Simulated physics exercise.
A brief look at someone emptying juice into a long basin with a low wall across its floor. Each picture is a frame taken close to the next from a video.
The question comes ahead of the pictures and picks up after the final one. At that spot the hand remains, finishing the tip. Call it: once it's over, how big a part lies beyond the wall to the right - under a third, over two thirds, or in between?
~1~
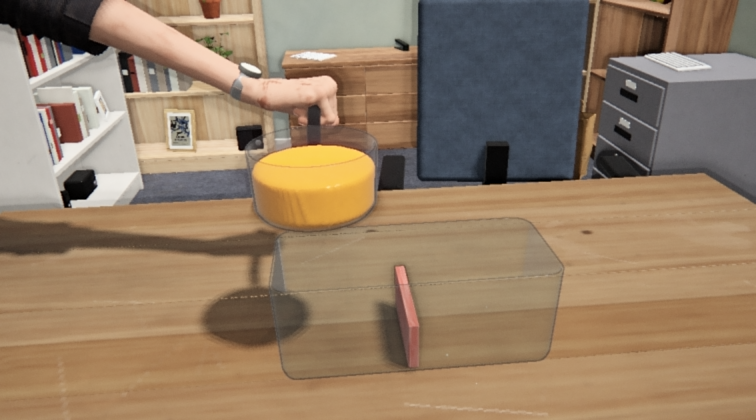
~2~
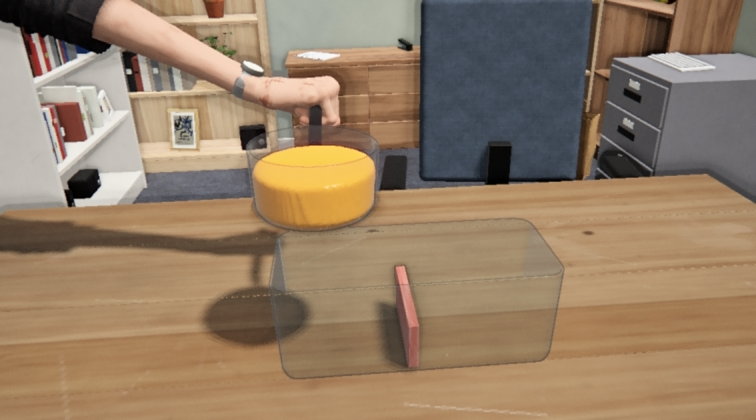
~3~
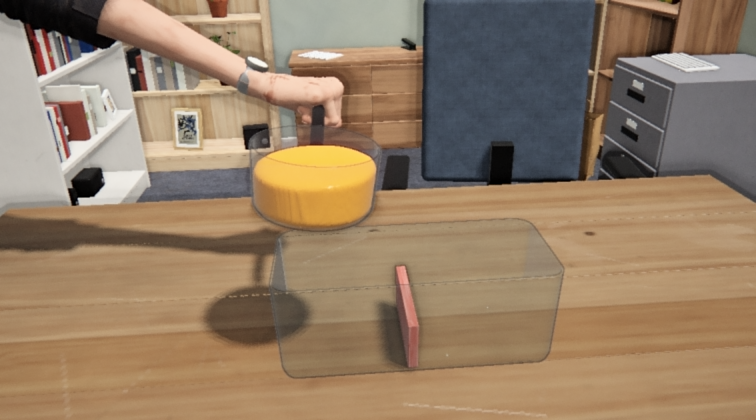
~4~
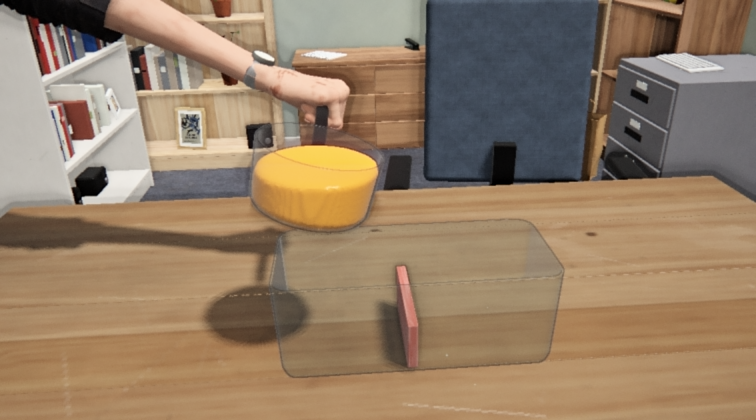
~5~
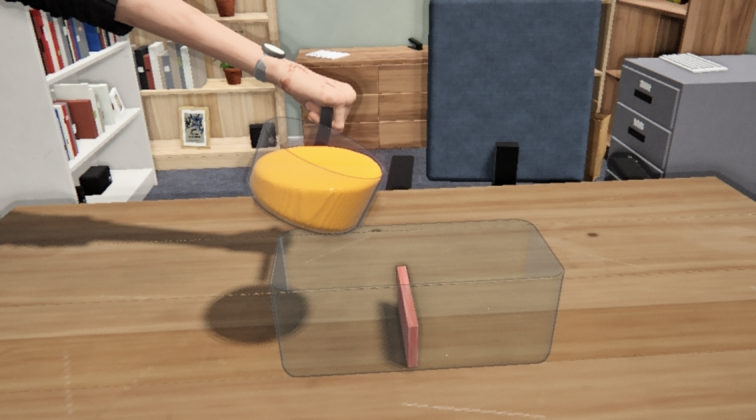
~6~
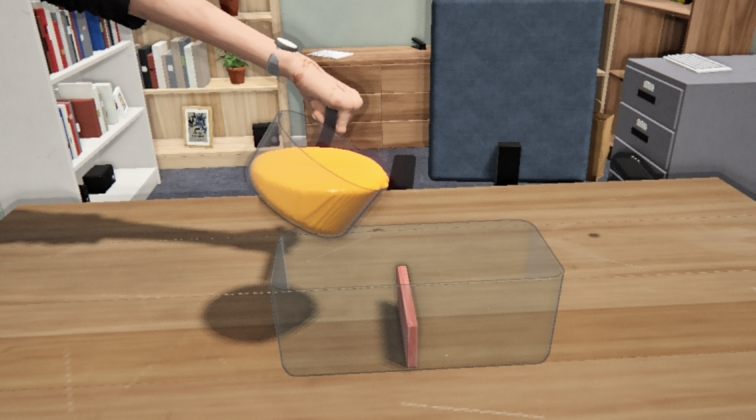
In between.
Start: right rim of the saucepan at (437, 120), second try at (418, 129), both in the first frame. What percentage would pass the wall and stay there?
In turn 95 and 90 in a hundred.
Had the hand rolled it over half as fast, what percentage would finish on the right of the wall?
Roughly 65 in a hundred.
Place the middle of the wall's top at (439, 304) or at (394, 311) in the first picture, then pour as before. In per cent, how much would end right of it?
Roughly 10 % and 65 %.
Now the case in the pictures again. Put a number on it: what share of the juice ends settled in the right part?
That is roughly 45 percent of it.
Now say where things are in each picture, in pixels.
In the first frame, it leans 0°; its right rim is at (376, 143); the juice meets the walls at (253, 167) and (373, 161); the long basin's rim runs from (274, 261) to (546, 244); the wall's top is at (406, 295).
In the second frame, it leans 2°; its right rim is at (377, 145); the juice meets the walls at (253, 166) and (374, 161).
In the third frame, it leans 6°; its right rim is at (380, 150); the juice meets the walls at (254, 165) and (375, 162).
In the fourth frame, it leans 14°; its right rim is at (383, 159); the juice meets the walls at (255, 165) and (377, 164).
In the fifth frame, it leans 24°; its right rim is at (384, 171); the juice meets the walls at (254, 164) and (382, 167).
In the sixth frame, it leans 36°; its right rim is at (383, 184); the juice meets the walls at (251, 161) and (380, 173); 1 per cent is over the edge.
A moment on, the saucepan is tipped right over and 21 per cent is still to pour, 16 is left of the wall and 34 right of it.
Next, the saucepan is tipped right over and 3 per cent is still to pour, 47 is left of the wall and 46 right of it.
Then the saucepan is tipped right over and 0 per cent is still to pour, 52 is left of the wall and 46 right of it.
Later the saucepan is tipped right over and 0 per cent is still to pour, 52 is left of the wall and 47 right of it.
In the end 52 per cent lies left of the wall, 47 right of it and 1 outside.
